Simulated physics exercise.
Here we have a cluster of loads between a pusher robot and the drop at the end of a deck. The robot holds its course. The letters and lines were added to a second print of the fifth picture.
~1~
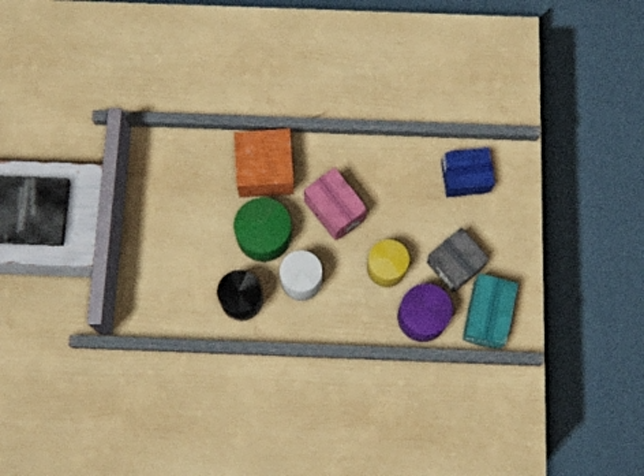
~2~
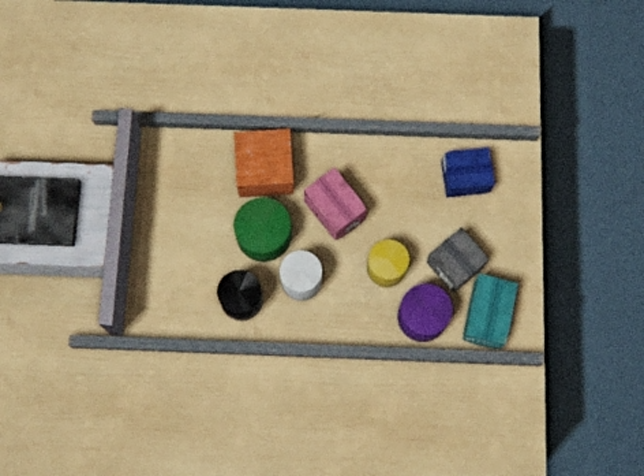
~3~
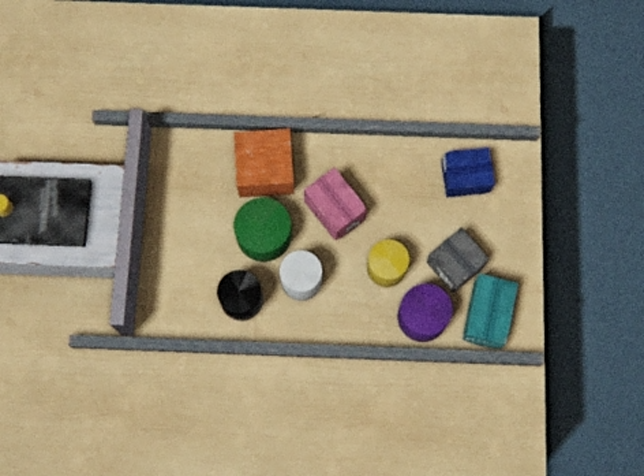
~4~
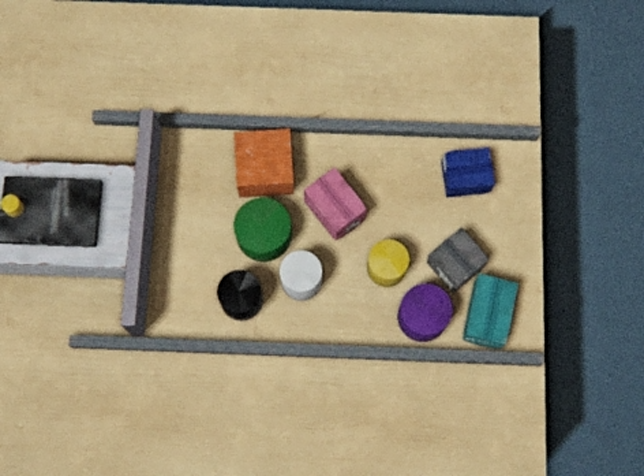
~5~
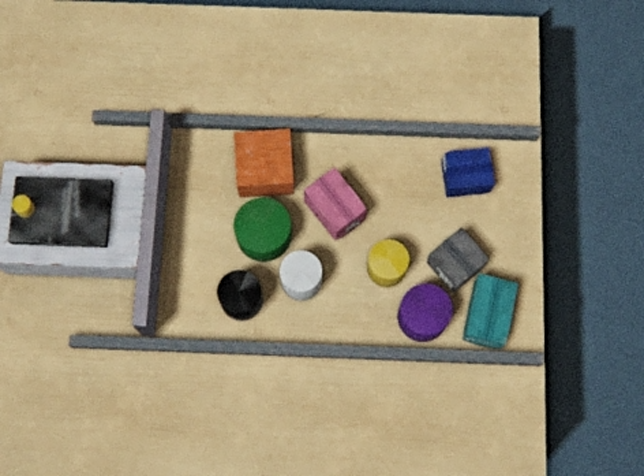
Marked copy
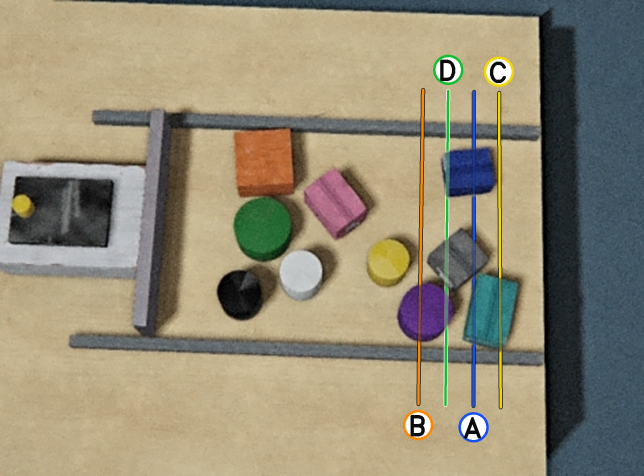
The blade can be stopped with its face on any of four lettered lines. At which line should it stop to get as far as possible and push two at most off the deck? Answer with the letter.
The farthest such stop is D.
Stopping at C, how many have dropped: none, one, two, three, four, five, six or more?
Six or more.
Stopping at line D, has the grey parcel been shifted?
By then, yes.
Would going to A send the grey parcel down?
Yes.
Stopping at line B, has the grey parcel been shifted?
Yes.
On the marked copy, A at (474, 243); B at (421, 241); C at (500, 244); D at (447, 242).
Following D. Soon after the start, robot (177, 216); black canister (283, 299); orange crate (297, 166).
Later, robot (285, 220); grey parcel (470, 261); pink parcel (444, 219).
In the end, robot (366, 223); turquoise box over the edge; grey parcel over the edge; two fallen.
As for the rest, A drops five; B is within the limit but short; C drops six.
